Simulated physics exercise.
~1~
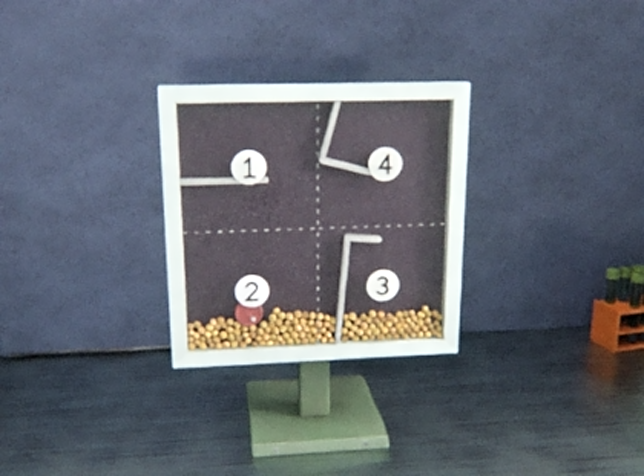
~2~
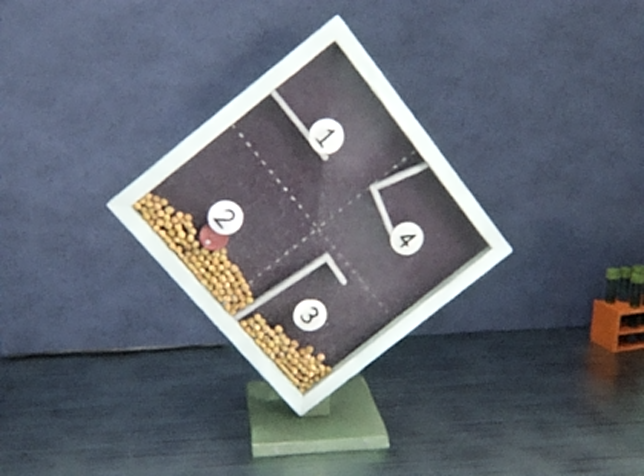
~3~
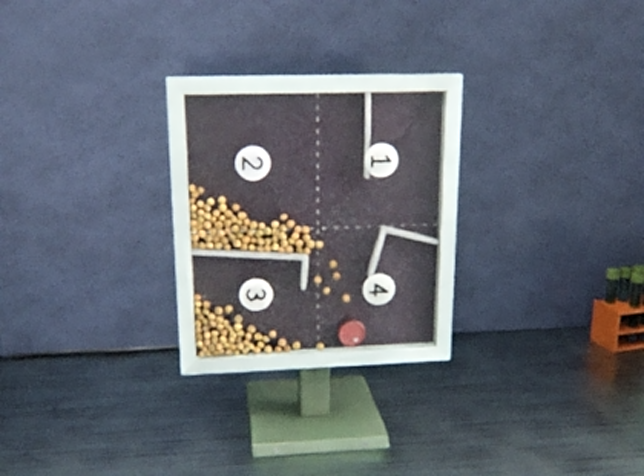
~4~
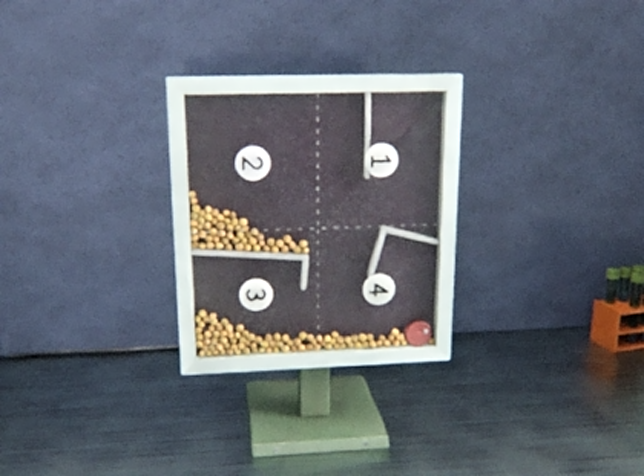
In the video, a clear-faced square case of wooden beads and a red disc turns a quarter turn clockwise on its stand; beads spill off an inner ledge and spread along the bottom, and the disc ends in the lower right corner, in quarter four.
